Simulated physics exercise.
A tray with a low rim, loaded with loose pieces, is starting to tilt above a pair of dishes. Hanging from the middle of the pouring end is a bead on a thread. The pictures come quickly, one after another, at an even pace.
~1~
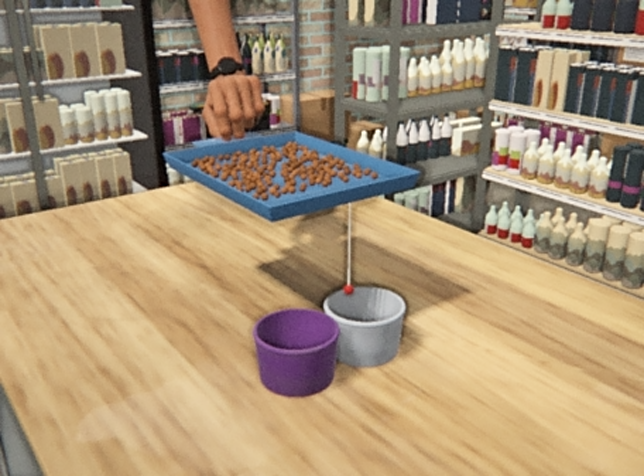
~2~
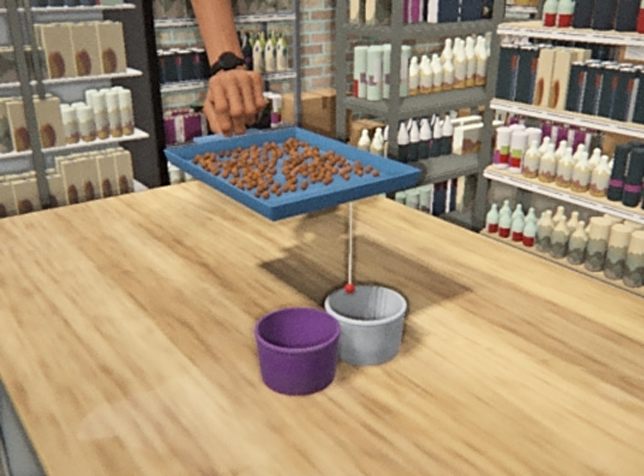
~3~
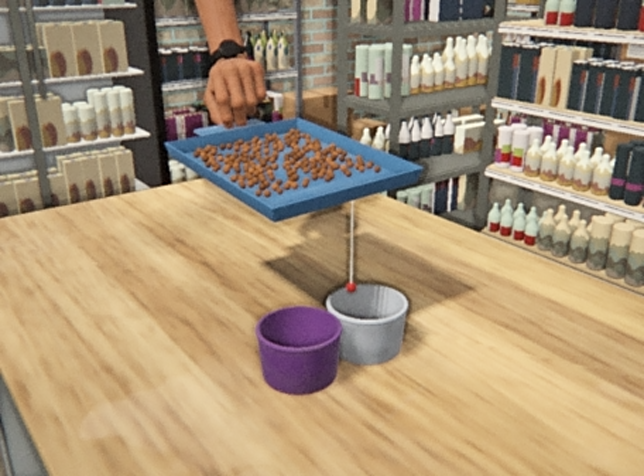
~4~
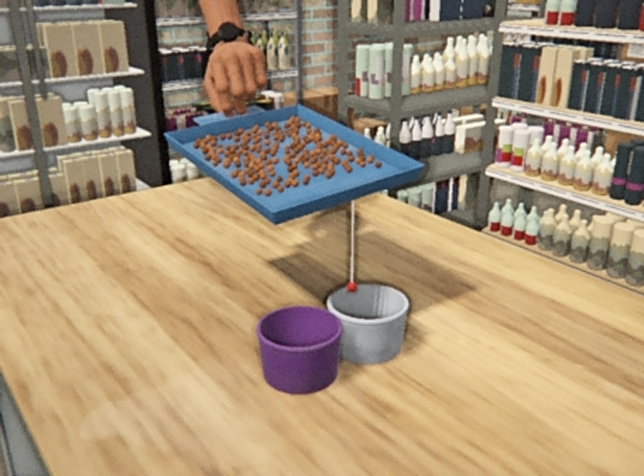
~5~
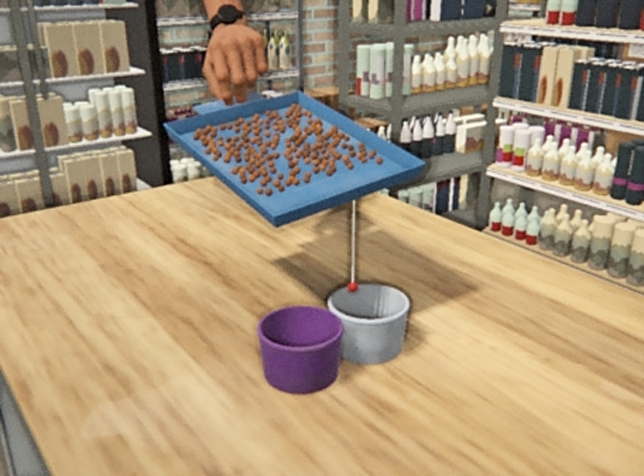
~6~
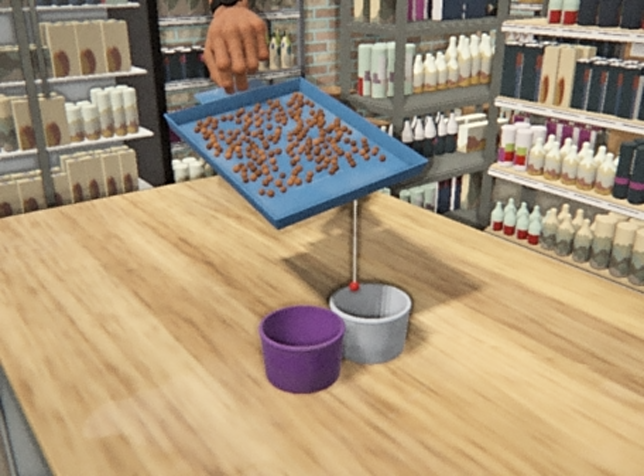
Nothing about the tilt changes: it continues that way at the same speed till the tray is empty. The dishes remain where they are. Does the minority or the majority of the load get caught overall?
The majority of it gets caught.
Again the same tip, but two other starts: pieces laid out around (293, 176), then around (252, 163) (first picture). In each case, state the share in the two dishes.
Around 90 in a hundred the first time, around 80 in a hundred the second.
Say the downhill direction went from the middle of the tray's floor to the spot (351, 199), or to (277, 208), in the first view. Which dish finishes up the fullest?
First place: The dish to the right; second place: The dish to the left.
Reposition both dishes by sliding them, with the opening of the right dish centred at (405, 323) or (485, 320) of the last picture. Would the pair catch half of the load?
The dishes end up with the lesser share in the first try and the lesser share in the second.
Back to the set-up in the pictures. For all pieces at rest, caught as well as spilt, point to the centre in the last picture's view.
Resting centre, last picture - approx. (301, 361).
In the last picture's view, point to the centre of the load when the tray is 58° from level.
At about (297, 208).
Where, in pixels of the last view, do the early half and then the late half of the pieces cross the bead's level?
Near (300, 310) to start, and near (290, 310) afterwards.
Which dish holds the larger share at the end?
It's the one placed left that wins here.
Shortly afterwards, tray tipped steeply; the bulk on the tray; only a few in the left dish; only a few outside both; a little in the air.
Next, tray tipped right over; near a quarter on the tray; near half in the left dish; a little outside both; a little in the air.
Some moments later, tray tipped past a quarter turn; all but a few in the left dish; a little outside both.
In the end, tray tipped past a quarter turn; all but a few in the left dish; none at all in the right dish; a little outside both.
